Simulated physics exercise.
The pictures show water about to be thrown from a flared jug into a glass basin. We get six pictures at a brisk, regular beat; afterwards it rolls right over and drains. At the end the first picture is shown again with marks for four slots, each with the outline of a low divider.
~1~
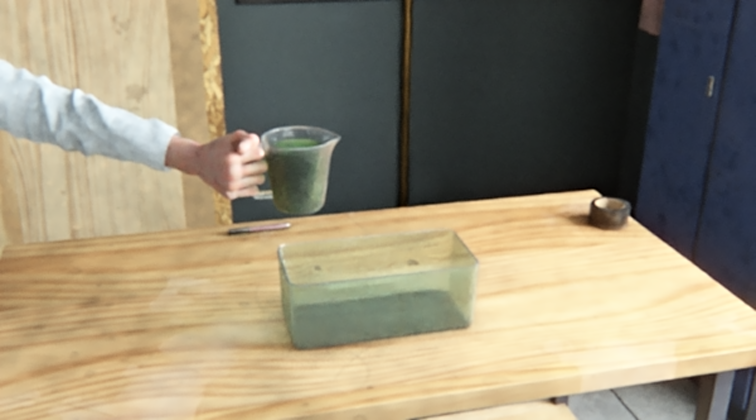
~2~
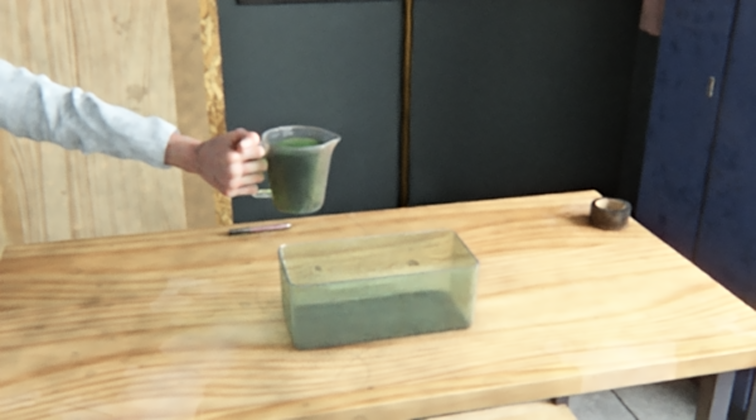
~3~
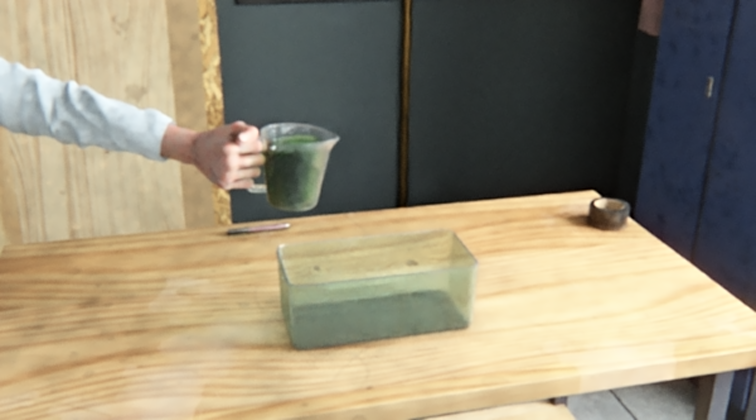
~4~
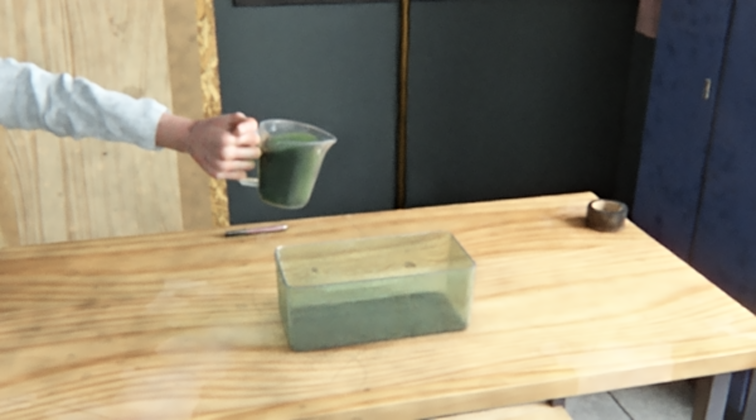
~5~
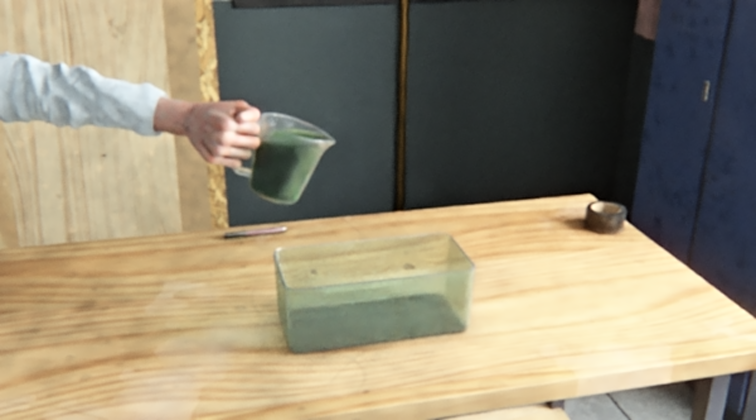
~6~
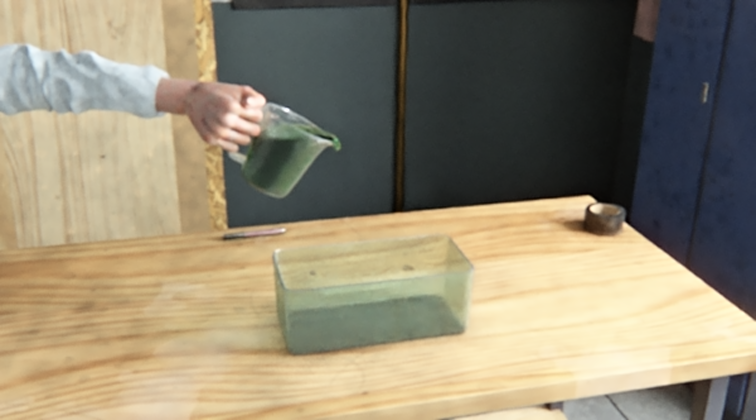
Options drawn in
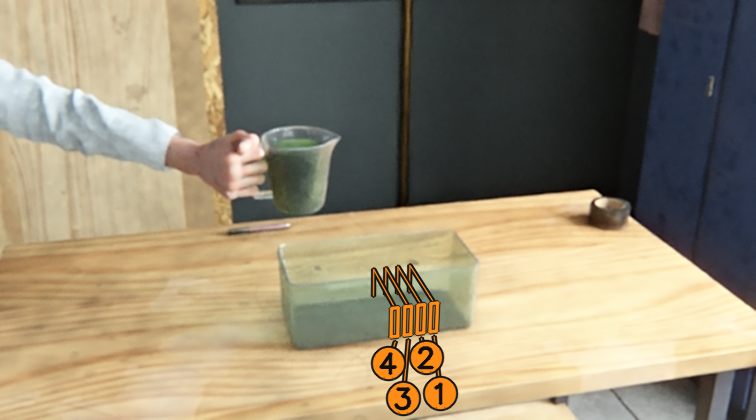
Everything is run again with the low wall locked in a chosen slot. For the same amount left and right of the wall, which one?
Take 2.
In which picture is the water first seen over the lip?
Picture 6.
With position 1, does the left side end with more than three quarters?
Yes.
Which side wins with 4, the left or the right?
More ends on the right.
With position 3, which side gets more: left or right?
More ends on the right.
On the marked copy, 1 at (434, 336); 2 at (421, 338); 3 at (408, 339); 4 at (395, 341).
For position 1, about 89 % ends left of the wall and 7 % right of it; 3 % is lost outside.
For position 2, about 47 % ends left of the wall and 50 % right of it; 3 % is lost outside.
For position 3, about 13 % ends left of the wall and 84 % right of it; 3 % is lost outside.
For position 4, about 6 % ends left of the wall and 91 % right of it.
